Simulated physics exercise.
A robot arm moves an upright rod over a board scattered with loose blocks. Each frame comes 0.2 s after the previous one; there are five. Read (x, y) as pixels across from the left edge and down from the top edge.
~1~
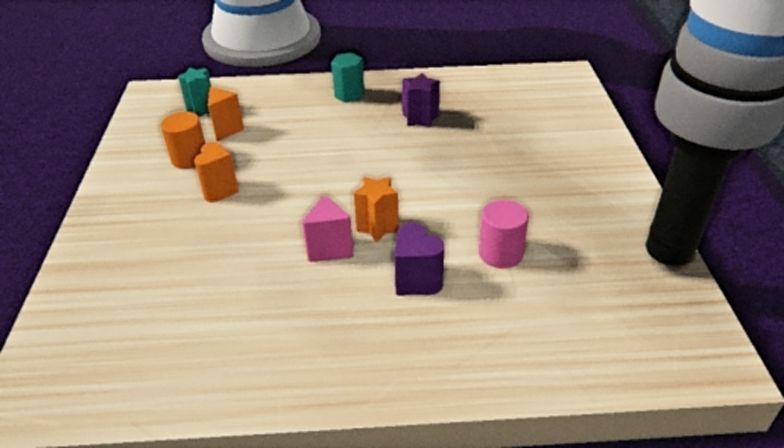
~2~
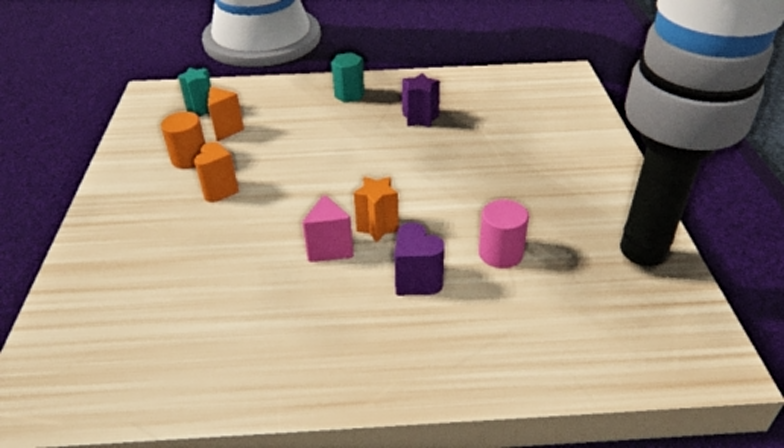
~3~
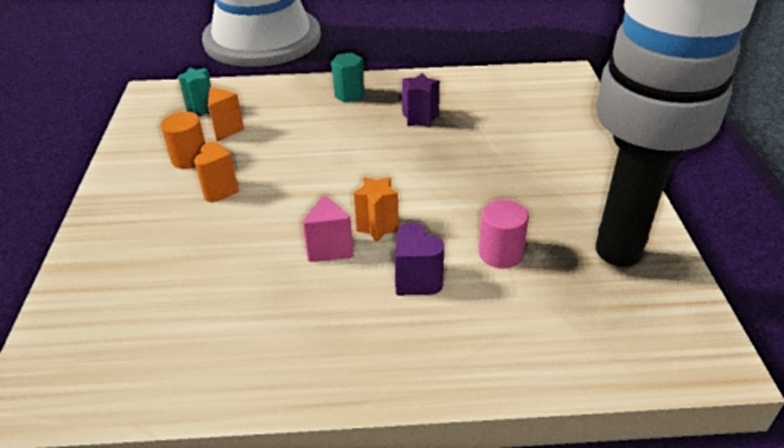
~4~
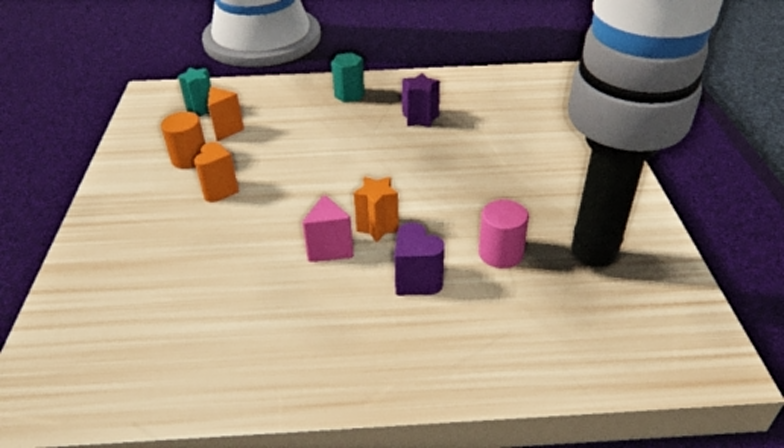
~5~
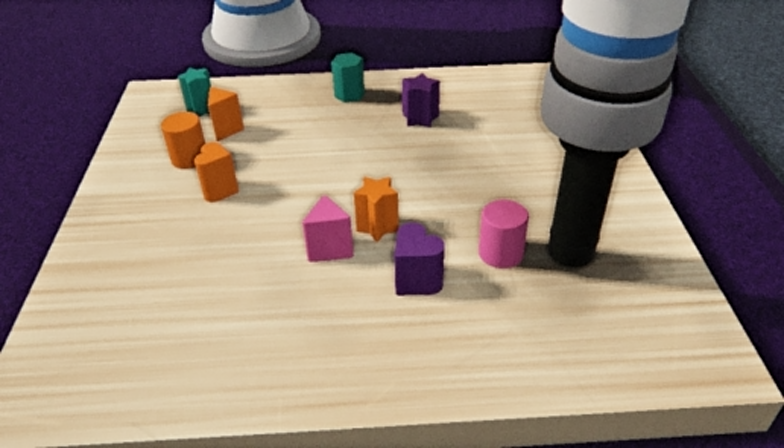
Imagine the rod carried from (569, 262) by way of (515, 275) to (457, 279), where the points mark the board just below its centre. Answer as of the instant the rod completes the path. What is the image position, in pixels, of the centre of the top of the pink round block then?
It will likely be found at (473, 206).
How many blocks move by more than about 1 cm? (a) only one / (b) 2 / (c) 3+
It's a.
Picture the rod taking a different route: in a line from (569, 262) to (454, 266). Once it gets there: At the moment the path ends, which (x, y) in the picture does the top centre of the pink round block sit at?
Around pixel (432, 199).
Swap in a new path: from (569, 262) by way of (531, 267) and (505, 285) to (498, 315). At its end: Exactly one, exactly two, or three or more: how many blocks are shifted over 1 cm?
Total: One.
The first path, step by step. Halfway along, rod at (517, 265); pink round block at (488, 209).
At the end, rod at (457, 270); orange star block unmoved; purple heart-shaped block at (408, 240); pink round block at (473, 206).
